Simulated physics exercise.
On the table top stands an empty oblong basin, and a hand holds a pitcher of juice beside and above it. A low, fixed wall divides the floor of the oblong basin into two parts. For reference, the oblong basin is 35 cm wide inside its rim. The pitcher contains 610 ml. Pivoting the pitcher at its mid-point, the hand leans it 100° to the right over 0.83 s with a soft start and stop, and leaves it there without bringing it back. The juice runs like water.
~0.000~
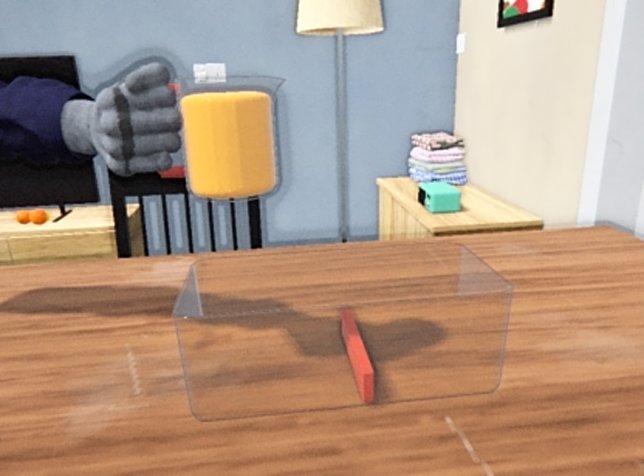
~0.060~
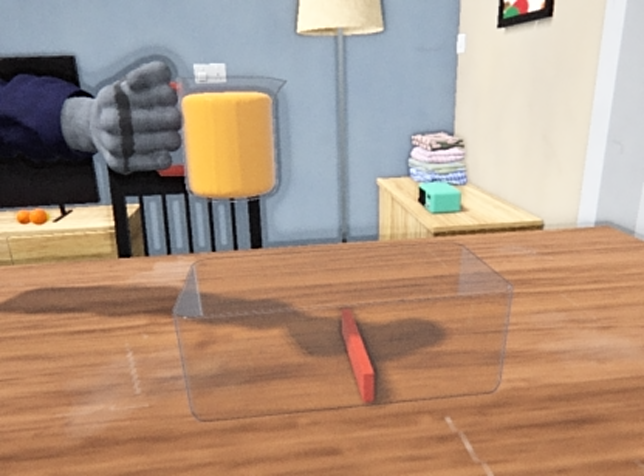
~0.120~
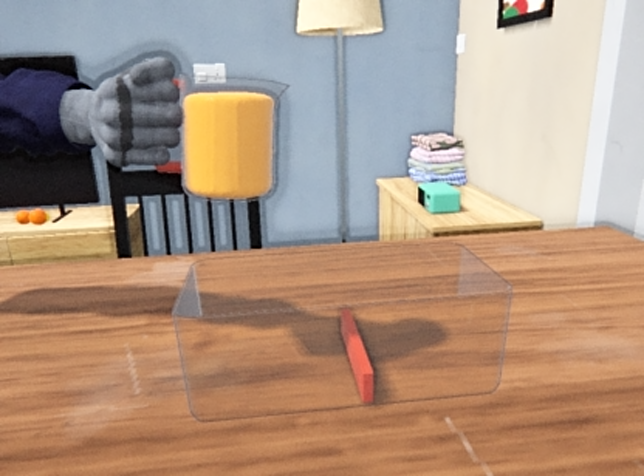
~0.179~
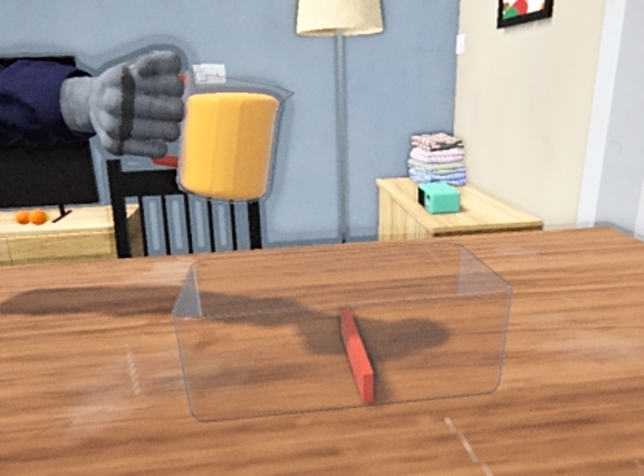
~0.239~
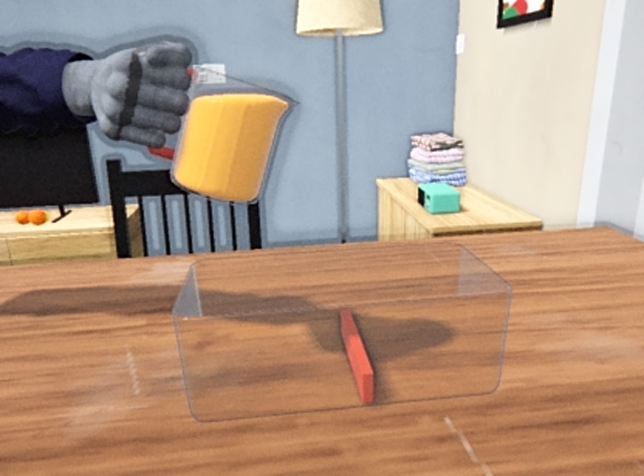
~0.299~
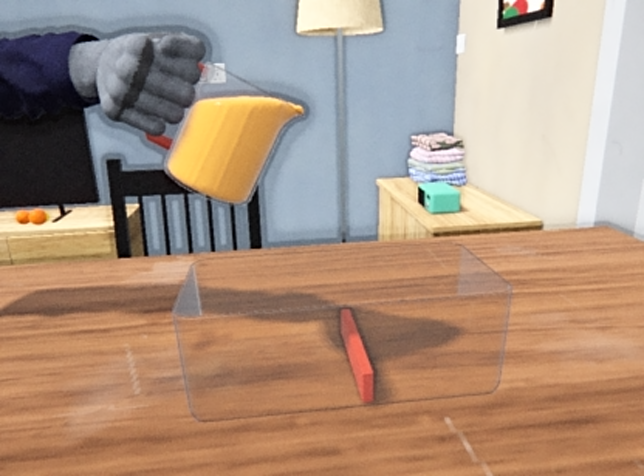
A gray-gloved hand held a clear pitcher of orange juice above a wooden table with an empty clear basin on it, then slowly leaned the pitcher to the right, the juice shifting toward its spout.
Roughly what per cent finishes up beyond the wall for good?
Roughly 82 per cent.
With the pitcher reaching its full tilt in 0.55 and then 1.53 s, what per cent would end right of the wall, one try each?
Respectively 80 and 75 %.
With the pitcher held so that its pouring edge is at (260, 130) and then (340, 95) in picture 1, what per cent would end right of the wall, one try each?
It comes to 5 per cent, and then 90 per cent.
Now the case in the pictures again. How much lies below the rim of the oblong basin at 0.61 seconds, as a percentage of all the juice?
Near 10 in a hundred.
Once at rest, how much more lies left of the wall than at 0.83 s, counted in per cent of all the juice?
About 14 percent.
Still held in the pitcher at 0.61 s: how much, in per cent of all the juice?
I reckon about 70 in a hundred is still held.
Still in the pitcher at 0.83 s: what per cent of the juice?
About 24 percent.
By 0.61 s the tilt is 83° and 69 per cent is still to pour, 0 is left of the wall and 9 right of it.
By 0.83 s the tilt is 100° and 24 per cent is still to pour, 4 is left of the wall and 50 right of it.
By 1.07 s the tilt is 100° and 6 per cent is still to pour, 8 is left of the wall and 79 right of it.
By 1.33 s the tilt is 100° and 1 per cent is still to pour, 15 is left of the wall and 82 right of it.
At rest 17 per cent lies left of the wall, 82 right of it and 1 outside.
